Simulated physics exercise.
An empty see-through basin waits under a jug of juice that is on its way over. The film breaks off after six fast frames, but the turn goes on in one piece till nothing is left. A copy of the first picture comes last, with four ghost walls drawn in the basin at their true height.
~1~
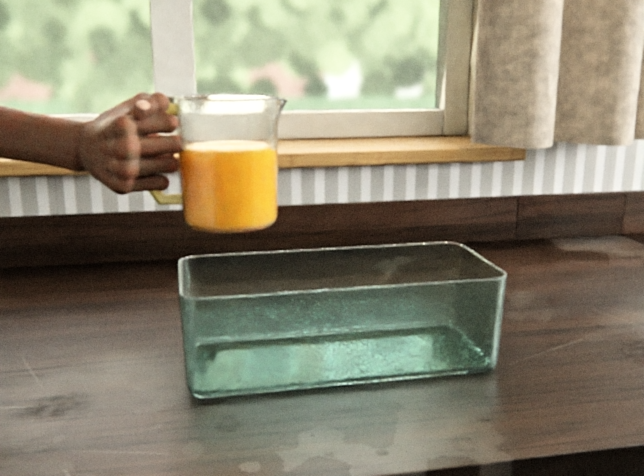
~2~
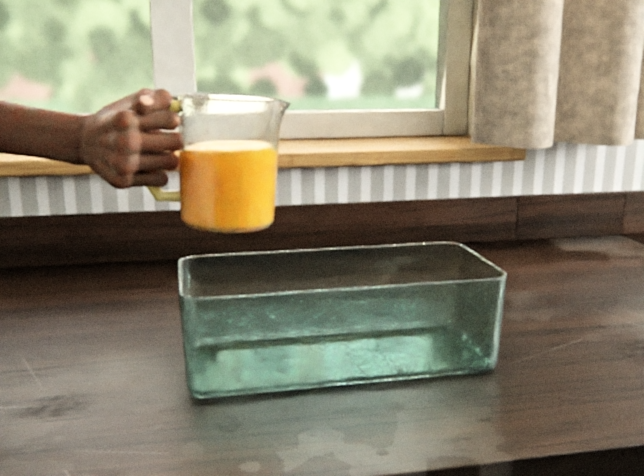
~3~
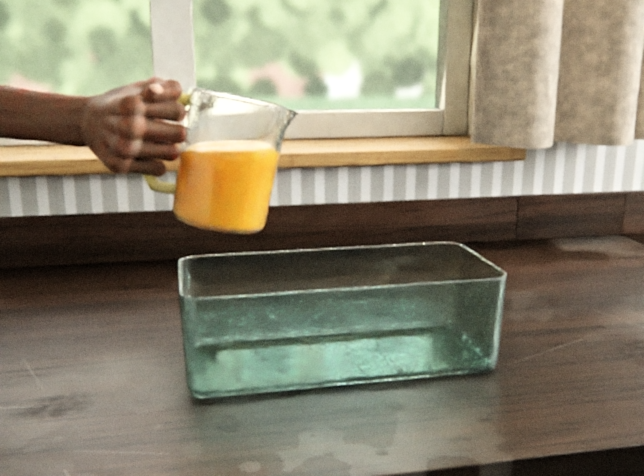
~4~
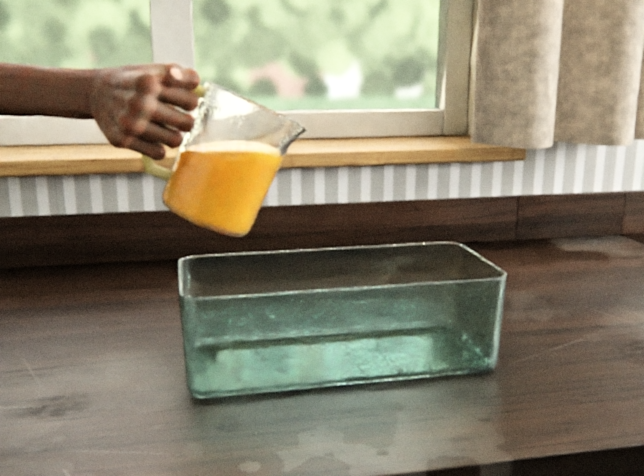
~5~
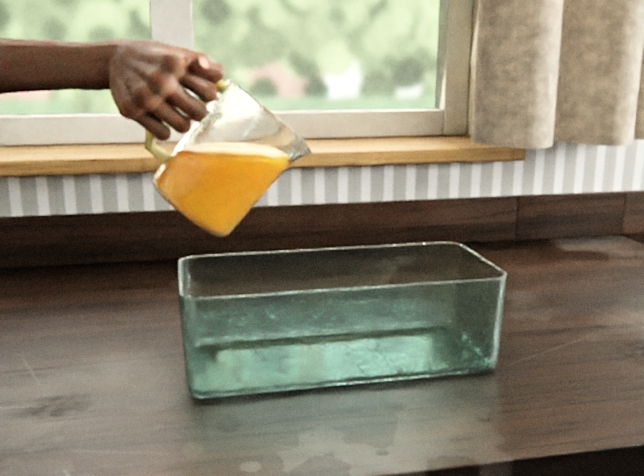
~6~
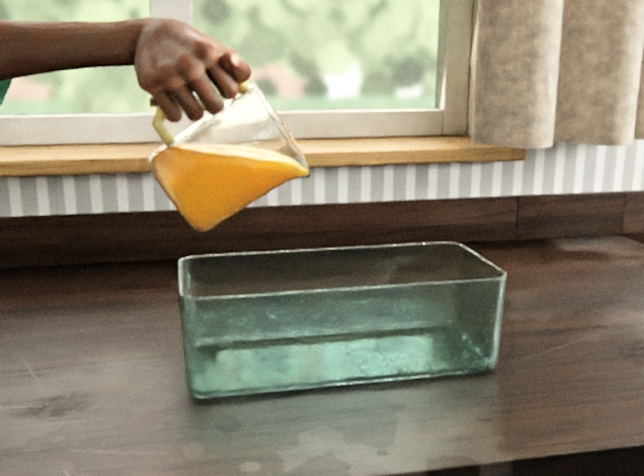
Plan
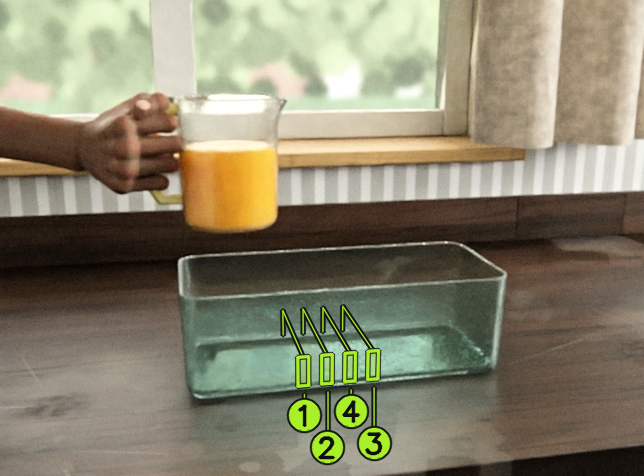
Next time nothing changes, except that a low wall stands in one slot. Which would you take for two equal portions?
Go for 3.
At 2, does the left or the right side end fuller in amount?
The right side.
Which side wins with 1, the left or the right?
More ends on the right.
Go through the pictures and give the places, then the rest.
Upright, lip at (285, 99); basin from (188, 395) to (495, 366); nothing has left yet, in the first frame.
Tipped about 3°, lip at (288, 102); nothing has left yet, in the second frame.
Tipped about 12°, lip at (296, 112); nothing has left yet, in the third frame.
Tipped about 25°, lip at (305, 129); nothing has left yet, in the fourth frame.
Tipped about 41°, lip at (310, 151); nothing has left yet, in the fifth frame.
Tipped about 58°, lip at (308, 175); nothing has left yet, in the sixth frame.
In lime, 1 at (304, 393); 2 at (327, 391); 3 at (374, 387); 4 at (351, 389).
With 1, about 5 % ends left of the wall and 94 % right of it.
With 2, about 5 % ends left of the wall and 94 % right of it.
With 3, about 52 % ends left of the wall and 48 % right of it.
With 4, about 7 % ends left of the wall and 92 % right of it.
